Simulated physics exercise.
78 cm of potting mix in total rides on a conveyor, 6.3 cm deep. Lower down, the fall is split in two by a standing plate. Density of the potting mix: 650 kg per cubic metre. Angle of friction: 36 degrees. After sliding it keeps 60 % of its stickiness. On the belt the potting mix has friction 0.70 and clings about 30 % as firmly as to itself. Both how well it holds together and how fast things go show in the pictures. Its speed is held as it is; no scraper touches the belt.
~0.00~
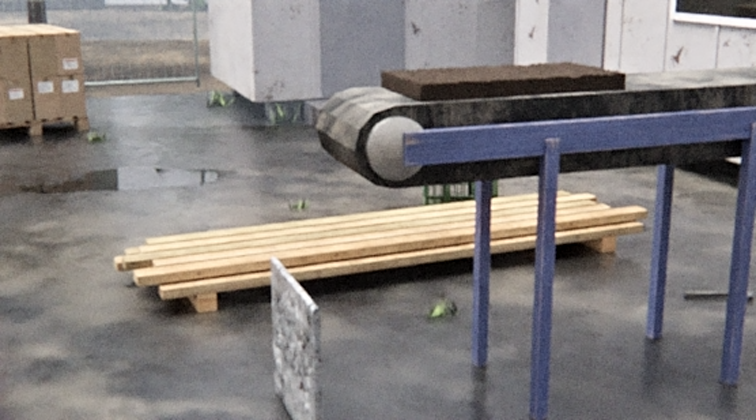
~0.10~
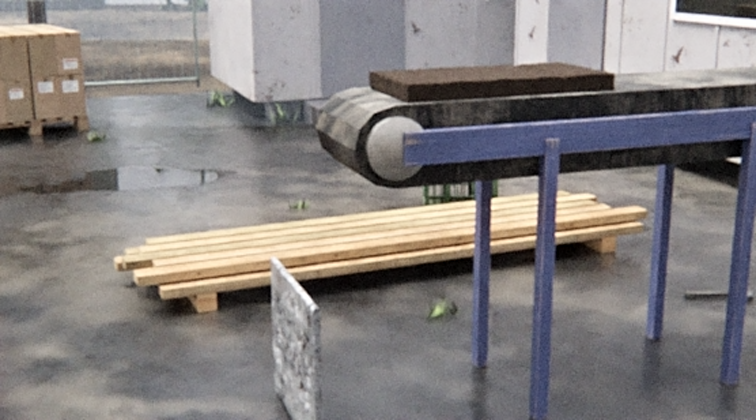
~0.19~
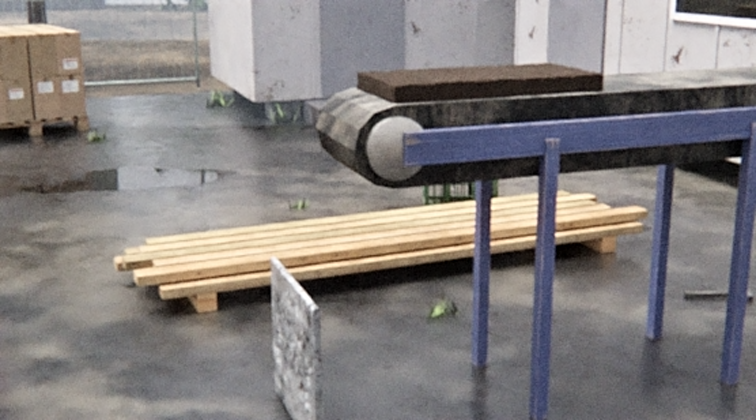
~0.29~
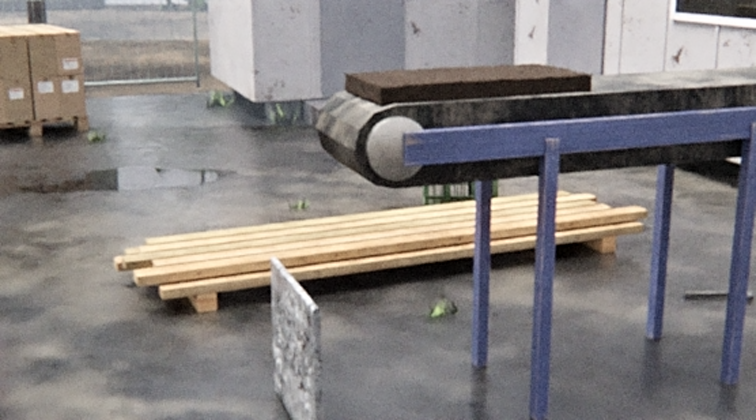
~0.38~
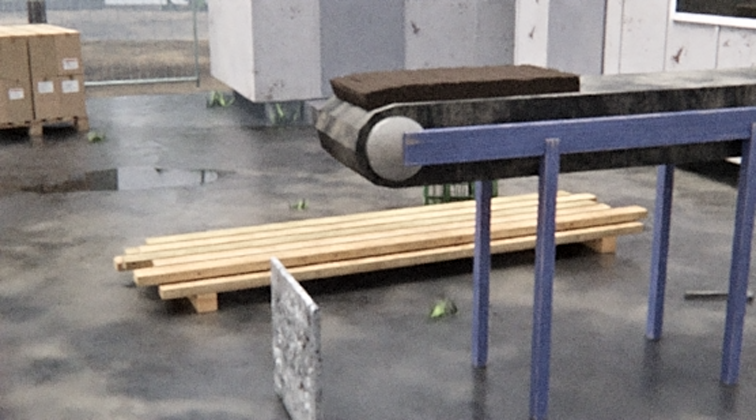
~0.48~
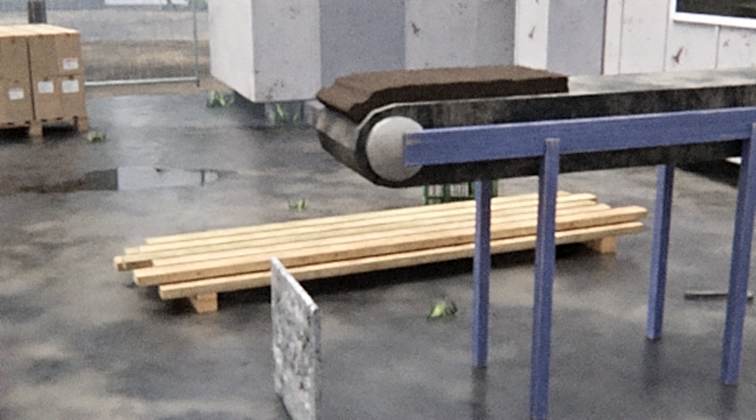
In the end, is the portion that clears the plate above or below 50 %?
Look for a value on the low side of 50 %.
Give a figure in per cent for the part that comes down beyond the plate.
Close to 8 in a hundred.
After 0.92 s, 1 % is beyond the plate's line.
After 1.45 s, 3 % is beyond the plate's line.
After 1.97 s, 6 % is beyond the plate's line.
After 2.49 s, 8 % is beyond the plate's line.
After 3.92 s, at the end, 8 % is beyond the plate's line.
